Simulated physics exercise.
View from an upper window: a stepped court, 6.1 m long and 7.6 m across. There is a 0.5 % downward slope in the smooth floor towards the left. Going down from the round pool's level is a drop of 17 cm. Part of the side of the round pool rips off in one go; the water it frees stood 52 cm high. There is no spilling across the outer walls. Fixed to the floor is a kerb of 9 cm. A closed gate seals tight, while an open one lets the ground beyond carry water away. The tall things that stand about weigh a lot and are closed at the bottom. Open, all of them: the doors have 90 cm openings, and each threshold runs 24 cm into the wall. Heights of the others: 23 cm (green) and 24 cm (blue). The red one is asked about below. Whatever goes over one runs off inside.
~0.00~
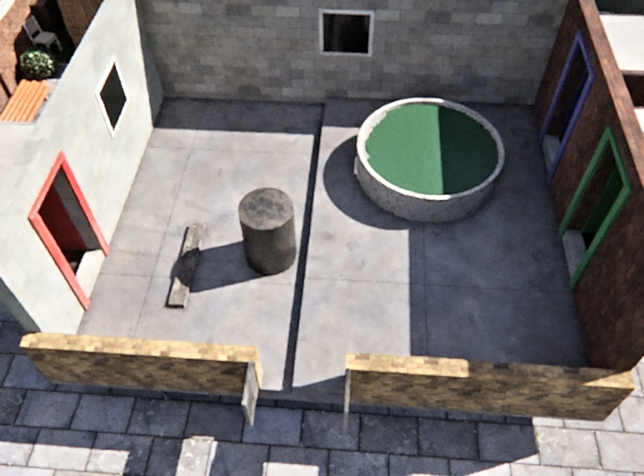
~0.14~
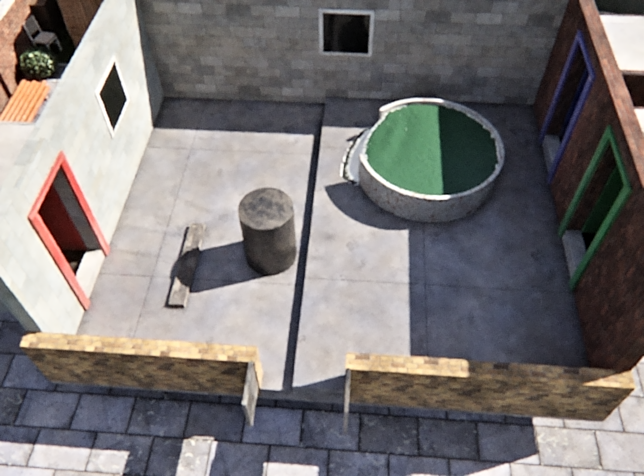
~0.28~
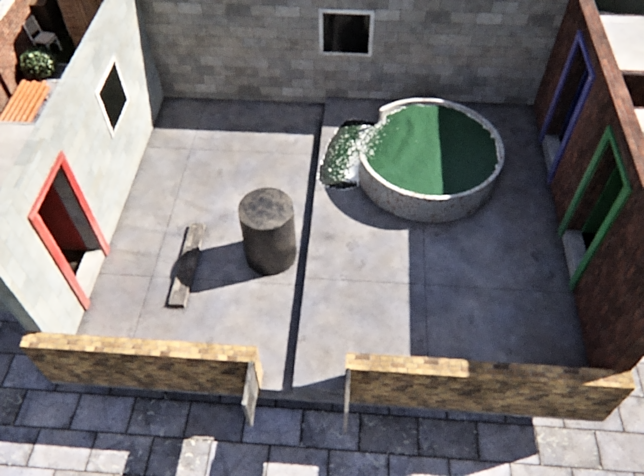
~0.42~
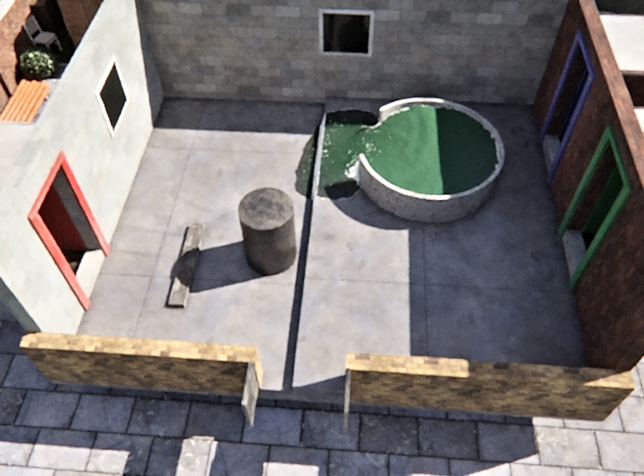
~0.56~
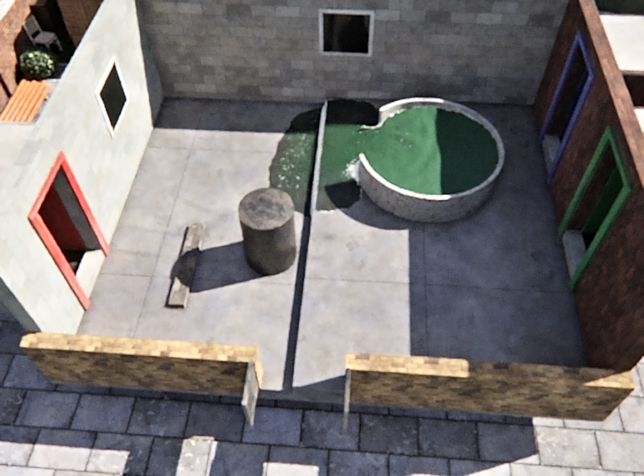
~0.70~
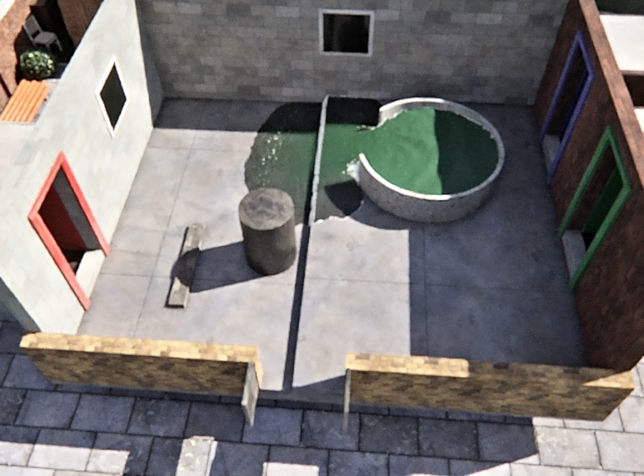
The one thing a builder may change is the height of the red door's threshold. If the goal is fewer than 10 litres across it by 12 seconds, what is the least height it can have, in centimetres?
The least height is roughly 13.5 cm.
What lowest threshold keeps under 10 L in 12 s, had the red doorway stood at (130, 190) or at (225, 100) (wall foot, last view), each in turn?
Minimums: About 16 cm and 16 cm.
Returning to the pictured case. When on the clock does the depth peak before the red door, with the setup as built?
Around 8.5 s, give or take.
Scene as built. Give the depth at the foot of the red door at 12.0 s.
Depth: Near 12.0 cm.
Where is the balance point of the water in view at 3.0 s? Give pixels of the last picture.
I'd say around (310, 161).
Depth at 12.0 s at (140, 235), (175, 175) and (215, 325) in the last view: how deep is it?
I'd read roughly 11, 10 and 9 cm there.
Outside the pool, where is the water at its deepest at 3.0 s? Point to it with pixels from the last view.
Near pixel (185, 114).
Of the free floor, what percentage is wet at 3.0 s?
Around 35 per cent of the free floor.
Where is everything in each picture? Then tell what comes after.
The round pool at (430, 148) is whole and still, 52 cm deep; the red door at (76, 241) is dry, in the first frame.
The gap is at (364, 148), the front 0.3 m out at a hidden place; the back of the round pool holds 52 cm, in the second frame.
Water pours out at (364, 149) and has run 0.7 m, to (324, 178); about 8 cm deep outside, 52 cm at the back, in the third frame.
The front is at (324, 119), 1.1 m from the gap at (363, 149); 2.2 m2 of floor is wet, 52 cm left at the back, in the fourth frame.
Water pours out at (363, 149) and has run 1.7 m, to (298, 120); about 4 cm deep outside, 52 cm at the back, in the fifth frame.
The front is at (279, 113), 2.1 m from the gap at (363, 149); 5.3 m2 of floor is wet, 52 cm left at the back; the red door at (76, 241), 5.2 m from the gap, is still 3.1 m from the nearest water, in the sixth frame.
After 1.4 s water covers 25 % of the floor, deepest (27 cm) near (359, 152); it has not reached the red door.
After 3.0 s water covers 35 % of the floor, deepest (35 cm) near (185, 114); 3 cm at the red door, 0 litres in over its 19 cm threshold.
After 12.0 s water covers 50 % of the floor, deepest (13 cm) near (67, 360); 12 cm at the red door, 0 litres in over its 19 cm threshold.
At the red door as built, the water arrived by 3.0 s and peaked near 16 cm at 8.6 s.
Run again over the same 12 s with other heights there, 17 litres in over 12 cm, 2 litres over 16.5 cm. The limit of 10 litres is kept from about 13.5 cm up.
